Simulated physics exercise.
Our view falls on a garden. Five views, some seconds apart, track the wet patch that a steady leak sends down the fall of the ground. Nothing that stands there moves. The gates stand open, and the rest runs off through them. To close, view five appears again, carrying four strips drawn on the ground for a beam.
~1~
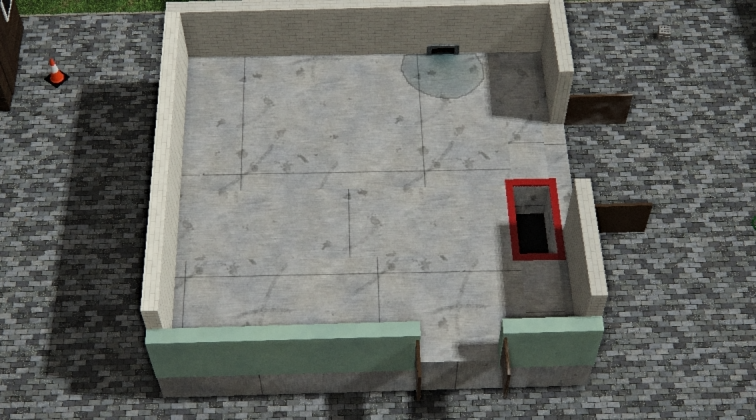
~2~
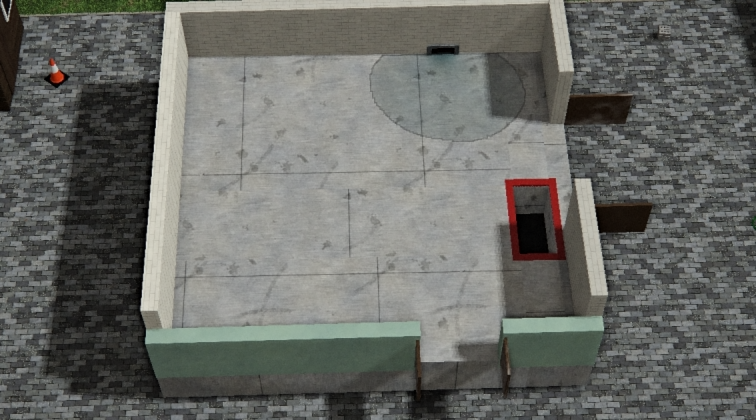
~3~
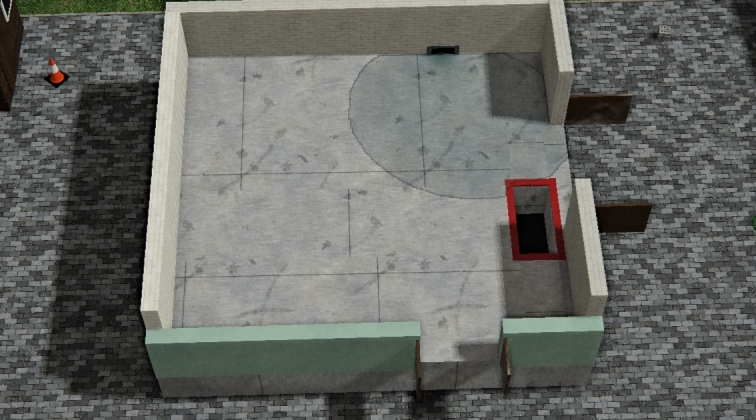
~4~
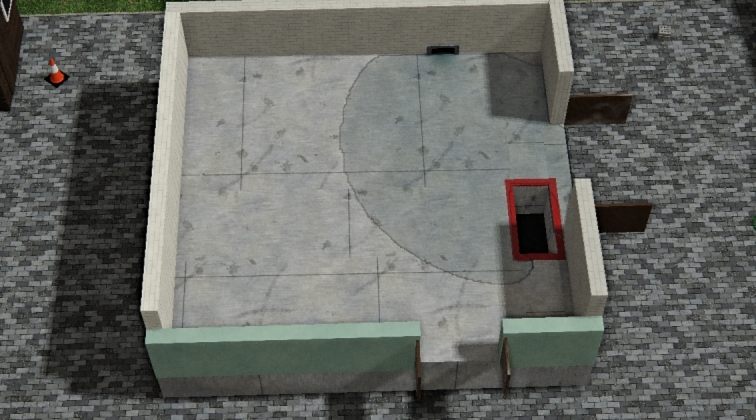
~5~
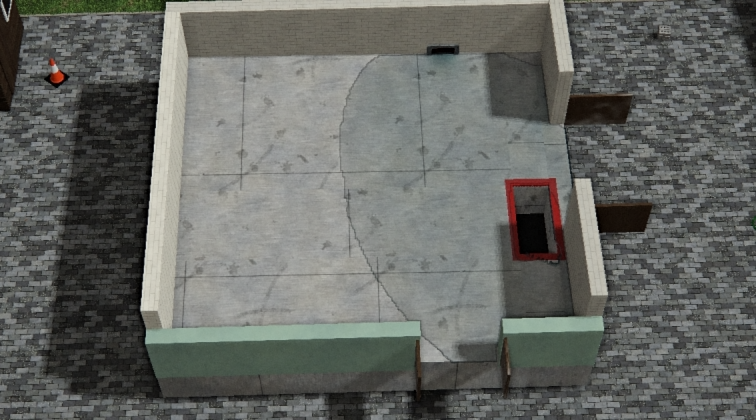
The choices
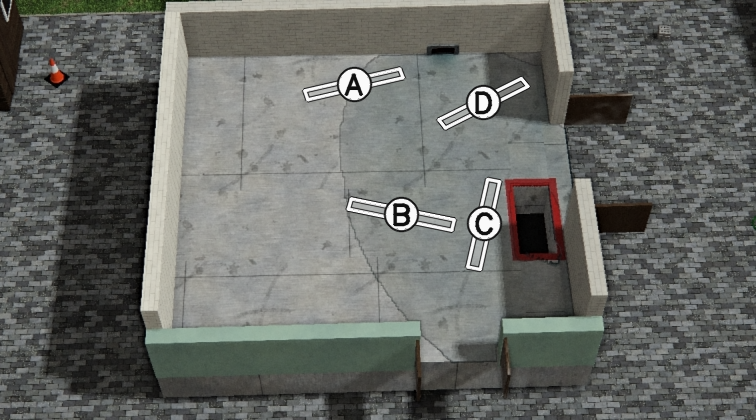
Water spreads from an outfall across the walled ground, surrounding the red drain and reaching a gate.
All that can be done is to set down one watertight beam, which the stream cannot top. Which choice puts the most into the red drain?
Place B.
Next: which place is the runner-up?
Place A.
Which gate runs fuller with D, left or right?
The left gate.
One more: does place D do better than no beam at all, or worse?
It is worse.
On the marked copy, A from (306, 95) to (401, 73); B from (349, 203) to (453, 225); C from (473, 268) to (493, 180); D from (442, 123) to (524, 82).
Choosing A, about 44 % of the stream runs into the red drain, about 56 % out by the gates.
Choosing B, about 59 % of the stream runs into the red drain, about 41 % out by the gates.
Choosing C, about 27 % of the stream runs into the red drain, about 72 % out by the gates.
Choosing D, about 30 % of the stream runs into the red drain, about 70 % out by the gates.
